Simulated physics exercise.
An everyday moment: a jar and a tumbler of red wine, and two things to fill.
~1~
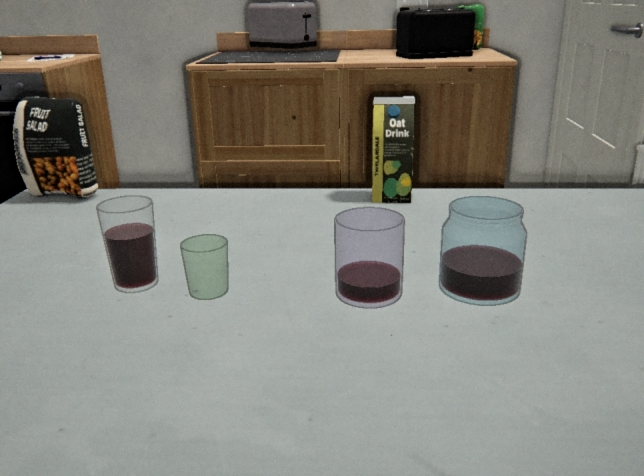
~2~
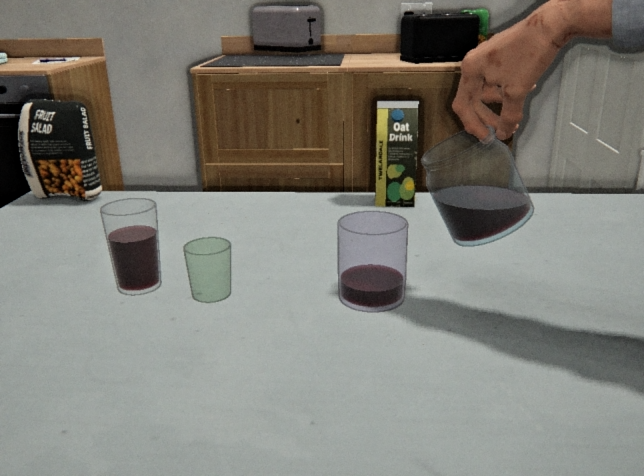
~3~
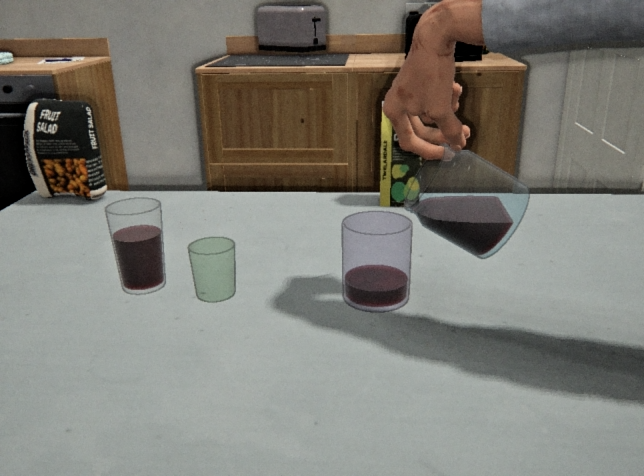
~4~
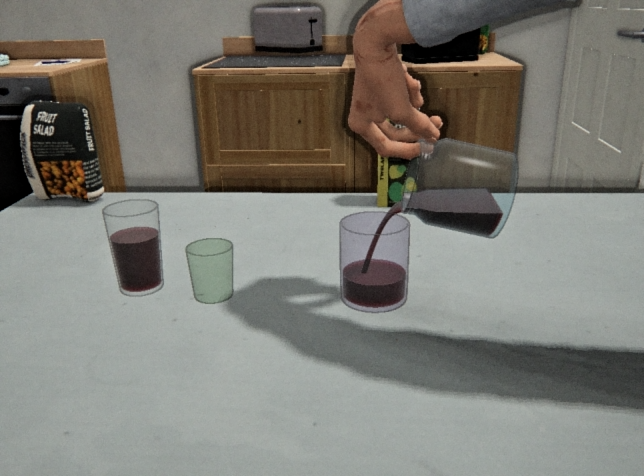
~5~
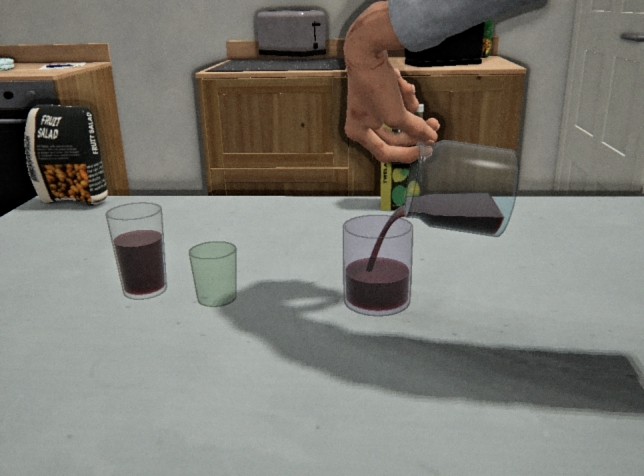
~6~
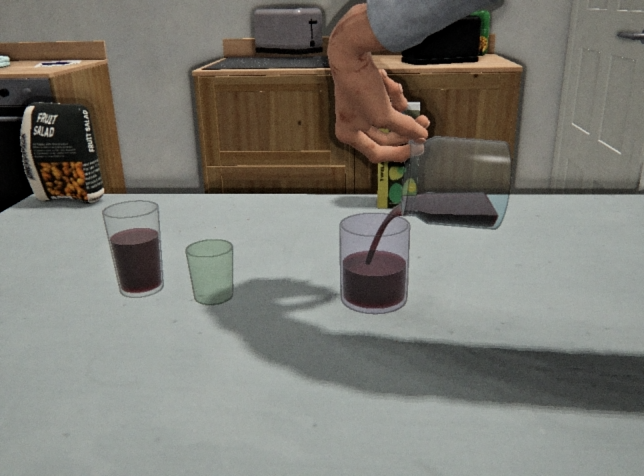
A hand lifted the jar of red wine on the right, tilted it to the left, and poured a steady stream into the wide glass beside it, while the tumbler and small green glass stayed put.
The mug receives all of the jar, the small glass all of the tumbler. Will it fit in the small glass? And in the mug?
The small glass overflows; the mug has room for it.
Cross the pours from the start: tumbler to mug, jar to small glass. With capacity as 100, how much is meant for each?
In turn 60 and 190 per cent.
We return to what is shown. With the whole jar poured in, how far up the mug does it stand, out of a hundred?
Some 70 per cent.
Shortly, the mug is about half full.
Then, the mug is about two thirds full.
At the finish, the small glass is full to the brim, some went over its rim; the mug is about two thirds full.
